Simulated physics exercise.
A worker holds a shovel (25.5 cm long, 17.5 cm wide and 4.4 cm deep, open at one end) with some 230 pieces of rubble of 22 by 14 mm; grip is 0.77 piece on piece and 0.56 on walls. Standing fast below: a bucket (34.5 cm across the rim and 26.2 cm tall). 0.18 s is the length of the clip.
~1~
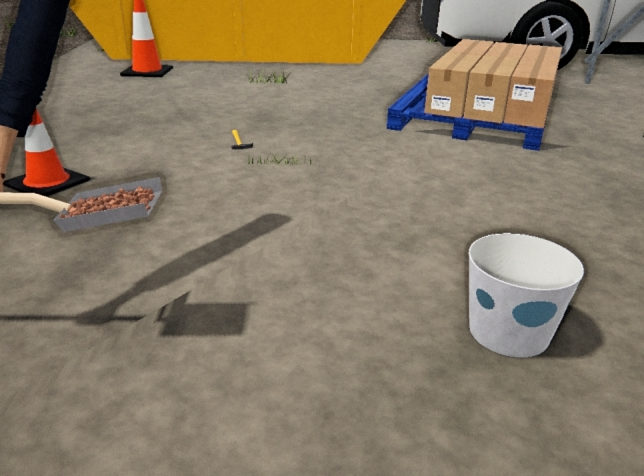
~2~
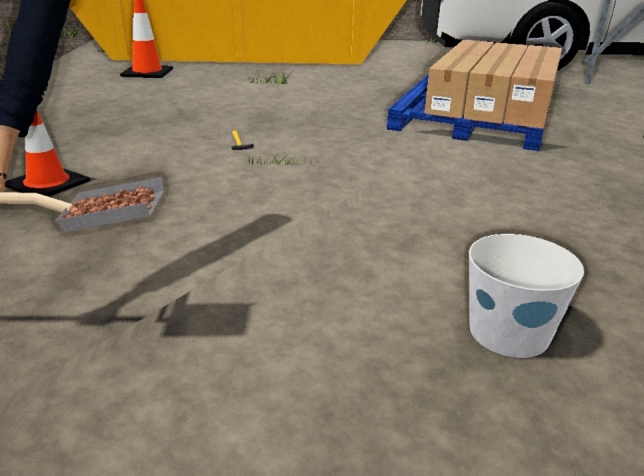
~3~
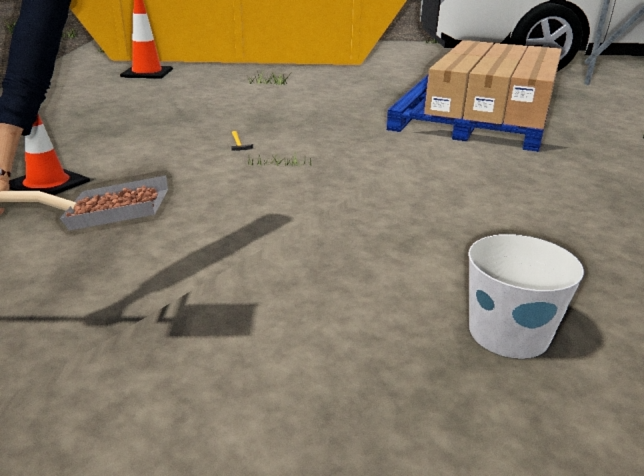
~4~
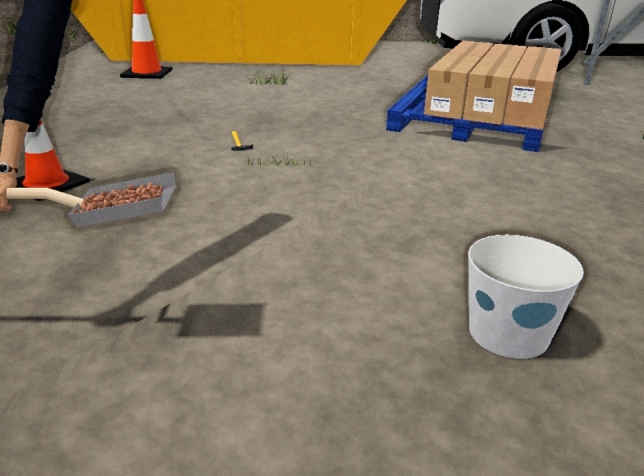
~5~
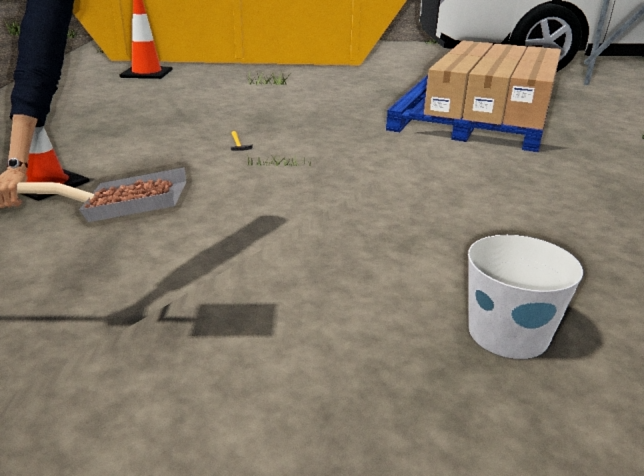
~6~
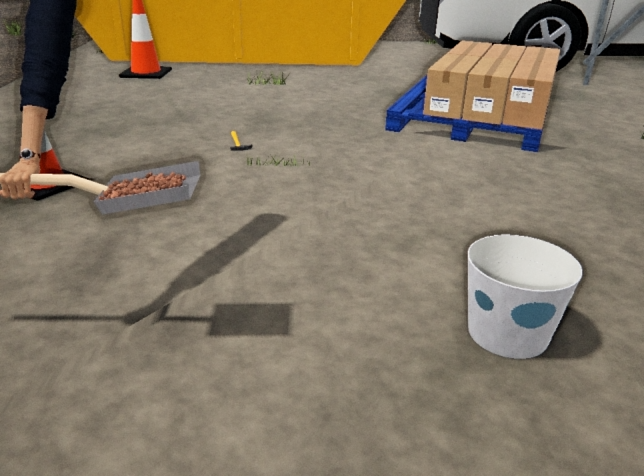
At first, a worker's arm at the left holds a shovel loaded with reddish rubble above bare ground, almost still, with a white, blue-spotted bucket standing at the right. Then the arm moves the shovel slowly a short way rightward, its shadow sliding along too, while the bucket stays put.
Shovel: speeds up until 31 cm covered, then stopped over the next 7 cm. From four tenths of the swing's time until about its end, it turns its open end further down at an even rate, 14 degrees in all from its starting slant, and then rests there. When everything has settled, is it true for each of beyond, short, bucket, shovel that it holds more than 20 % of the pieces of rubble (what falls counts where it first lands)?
As I see it, ground beyond: Stays at or beneath a fifth. On the ground short of the target's middle: Goes beyond a fifth. Bucket: Goes beyond a fifth. Shovel: Stays at or beneath a fifth.
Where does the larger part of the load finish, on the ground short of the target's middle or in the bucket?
Comparing the two, more of the load settles in the bucket.
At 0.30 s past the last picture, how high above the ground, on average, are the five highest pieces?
70 cm, give or take.
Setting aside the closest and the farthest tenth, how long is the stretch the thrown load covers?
That stretch is some 25 centimetres.
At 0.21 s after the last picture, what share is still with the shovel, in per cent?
Remaining share: Some 40 per cent.
Then, 0.11 s after the last picture, tilt 3 degrees; shovel 100 %; middle of all pieces near (208, 154).
Then, 0.21 s after the last picture, tilt 2 degrees; shovel 40 %, in the air 60 %; middle of all pieces near (282, 137).
Then, 0.30 s after the last picture, tilt 2 degrees; in the air 100 %; middle of all pieces near (349, 151).
Then, 0.38 s after the last picture, tilt 2 degrees; in the air 100 %; middle of all pieces near (404, 183).
In the end, beyond 0 %, short 45 %, bucket 55 %, shovel 0 %.
